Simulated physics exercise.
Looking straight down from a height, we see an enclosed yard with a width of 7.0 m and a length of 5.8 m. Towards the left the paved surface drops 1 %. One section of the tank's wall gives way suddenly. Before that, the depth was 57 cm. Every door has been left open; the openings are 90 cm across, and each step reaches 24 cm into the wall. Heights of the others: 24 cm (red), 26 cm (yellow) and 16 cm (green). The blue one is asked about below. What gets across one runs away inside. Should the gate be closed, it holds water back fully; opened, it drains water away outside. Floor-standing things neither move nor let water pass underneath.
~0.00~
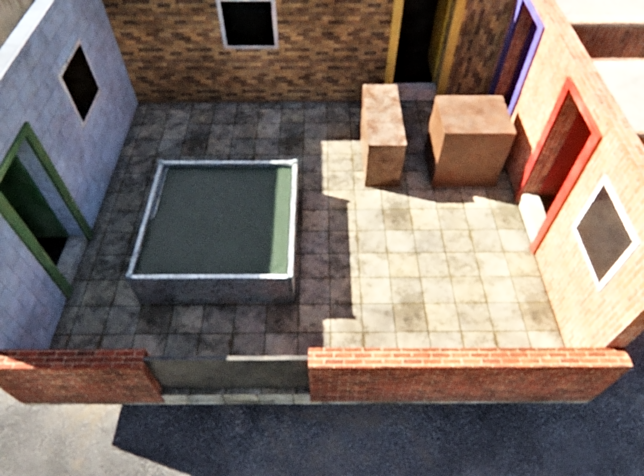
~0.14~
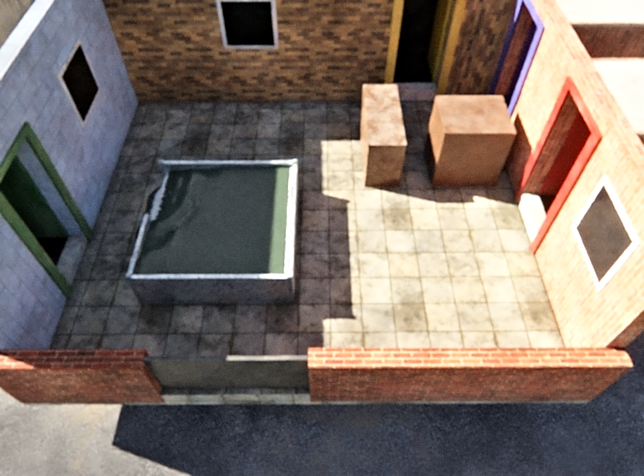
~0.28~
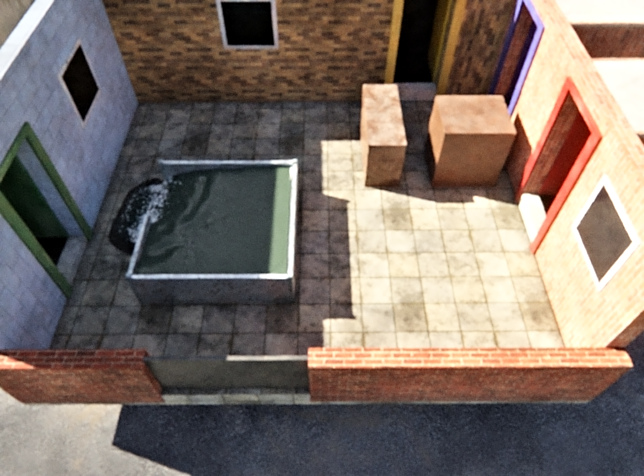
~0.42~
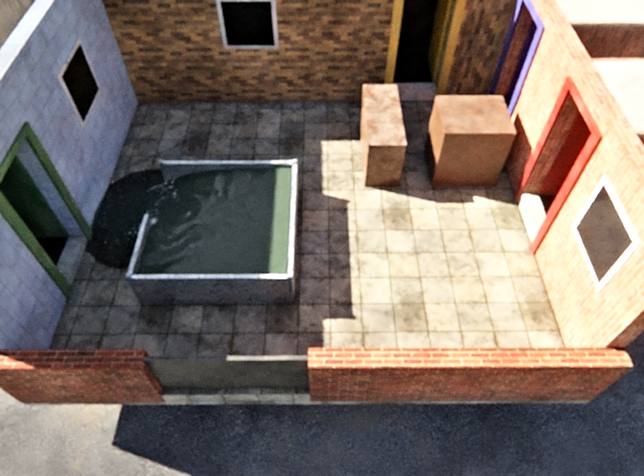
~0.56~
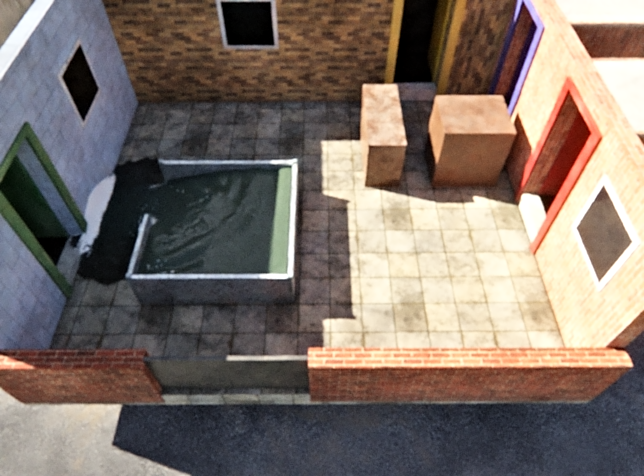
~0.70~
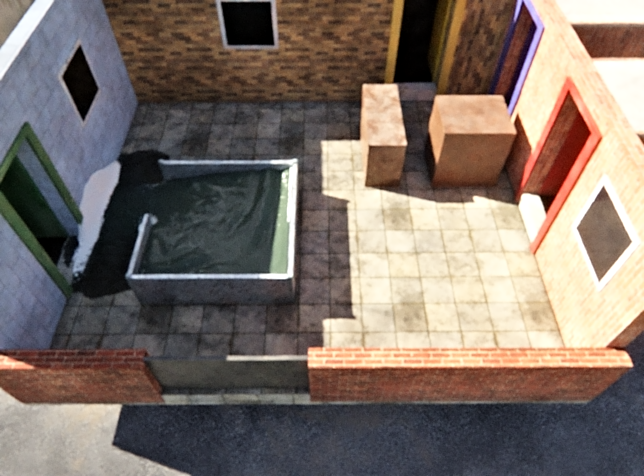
In this clip, a rectangular tank of water in a walled, paved yard opens on its left side, and dark water pours out, spreading across the paving to the left-hand wall beside the green-framed doorway.
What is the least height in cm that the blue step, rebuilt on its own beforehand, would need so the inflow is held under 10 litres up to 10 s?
Around 7 cm would be enough.
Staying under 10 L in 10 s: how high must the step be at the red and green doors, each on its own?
You'd want some 6.0 cm at red and some 21 cm at green.
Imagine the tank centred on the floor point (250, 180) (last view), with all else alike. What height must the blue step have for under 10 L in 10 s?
Minimum: Approx. 12.5 cm.
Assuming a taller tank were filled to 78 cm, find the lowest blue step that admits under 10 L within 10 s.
A step of about 12.5 cm does it.
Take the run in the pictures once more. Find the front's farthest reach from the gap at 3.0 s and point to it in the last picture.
Pixel close to (343, 102).
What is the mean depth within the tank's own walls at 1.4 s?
Around 42 cm deep on average.
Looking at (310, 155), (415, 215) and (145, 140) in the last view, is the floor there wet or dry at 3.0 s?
In the order asked: Untouched, untouched, soaked.
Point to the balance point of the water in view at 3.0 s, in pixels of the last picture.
Around (186, 217).
After 1.4 s water covers 15 % of the floor, deepest (46 cm) near (100, 211); it has not reached the blue door.
After 3.0 s water covers 35 % of the floor, deepest (32 cm) near (139, 104); it has not reached the blue door.
After 10.0 s water covers 95 % of the floor, deepest (12 cm) near (100, 211); 7 cm at the blue door, 0 litres in over its 26 cm step.
At the blue door as built, the water arrived by 4.7 s and peaked near 10 cm at 5.2 s.
Run again over the same 10 s with other heights there, 15 litres in over 6.5 cm, 2 litres over 9 cm. The limit of 10 litres is kept from about 7 cm up.
